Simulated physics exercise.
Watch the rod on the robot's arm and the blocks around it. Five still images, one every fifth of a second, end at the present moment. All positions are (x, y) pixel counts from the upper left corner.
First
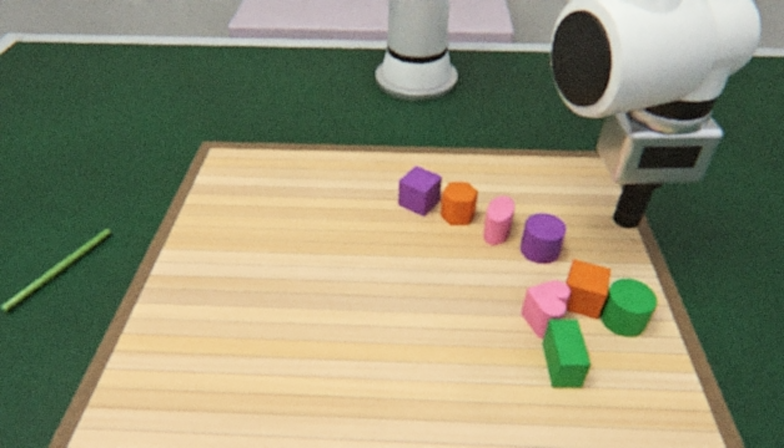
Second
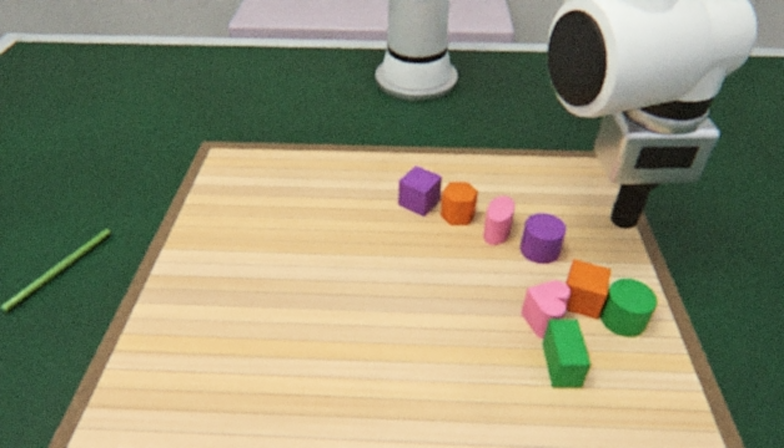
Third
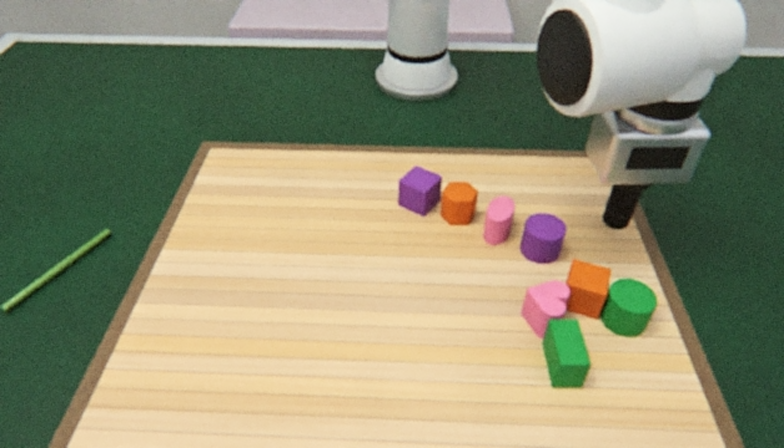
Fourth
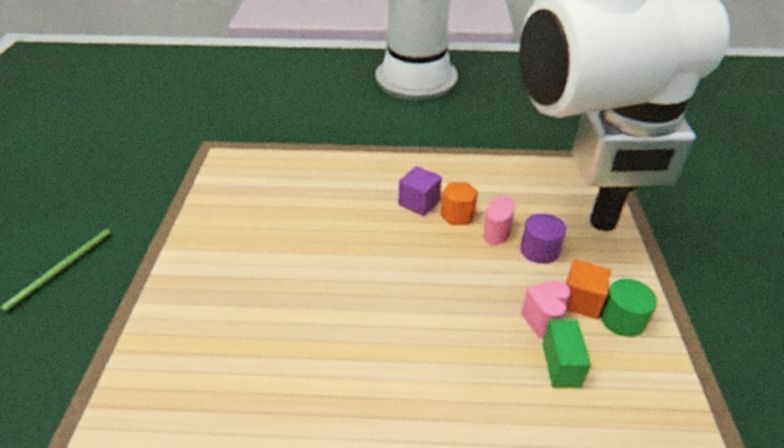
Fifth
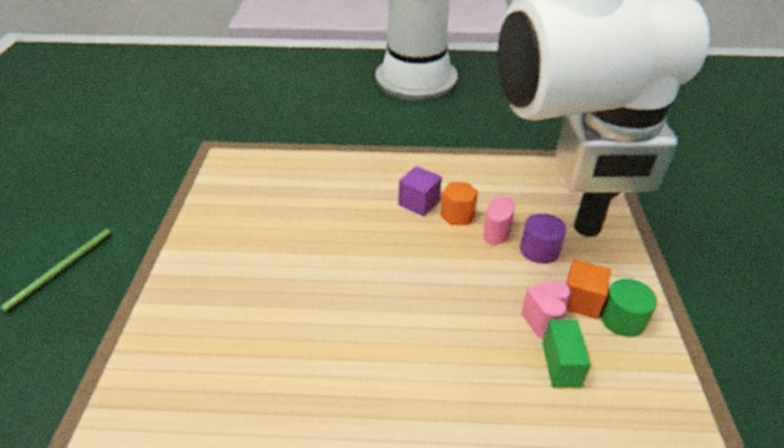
A robot arm moves its black rod slightly left toward the still purple cylinder.
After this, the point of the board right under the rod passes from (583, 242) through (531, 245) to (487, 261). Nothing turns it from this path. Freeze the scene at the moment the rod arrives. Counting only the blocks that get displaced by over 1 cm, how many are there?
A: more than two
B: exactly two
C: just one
C (just one)
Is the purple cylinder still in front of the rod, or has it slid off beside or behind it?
I think it holds its spot in front.
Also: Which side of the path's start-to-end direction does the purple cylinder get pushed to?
Answer: Left.
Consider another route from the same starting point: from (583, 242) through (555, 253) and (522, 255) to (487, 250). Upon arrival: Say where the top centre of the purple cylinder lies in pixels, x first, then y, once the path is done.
Put as a pixel place, it's (457, 226).
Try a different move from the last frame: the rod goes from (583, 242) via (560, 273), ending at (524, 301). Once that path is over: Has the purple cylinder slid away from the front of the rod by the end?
Yes, I think so.
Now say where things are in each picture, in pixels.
The first picture shows tip of the rod at (626, 221), middles of tops, pink oval at (501, 208), purple cylinder at (546, 225).
The second picture shows rod at (623, 221), nothing pushed.
The third picture shows rod at (615, 222), nothing pushed.
The fourth picture shows rod at (603, 224), nothing pushed.
The fifth picture shows rod at (587, 229), pink oval at (501, 208), purple cylinder at (546, 225).
What follows on the original path. One third of the way, rod at (551, 230); purple cylinder at (526, 229).
Two thirds of the way, rod at (518, 236); purple cylinder at (496, 239).
At the end, rod at (489, 248); pink oval unmoved; purple cylinder at (469, 254).
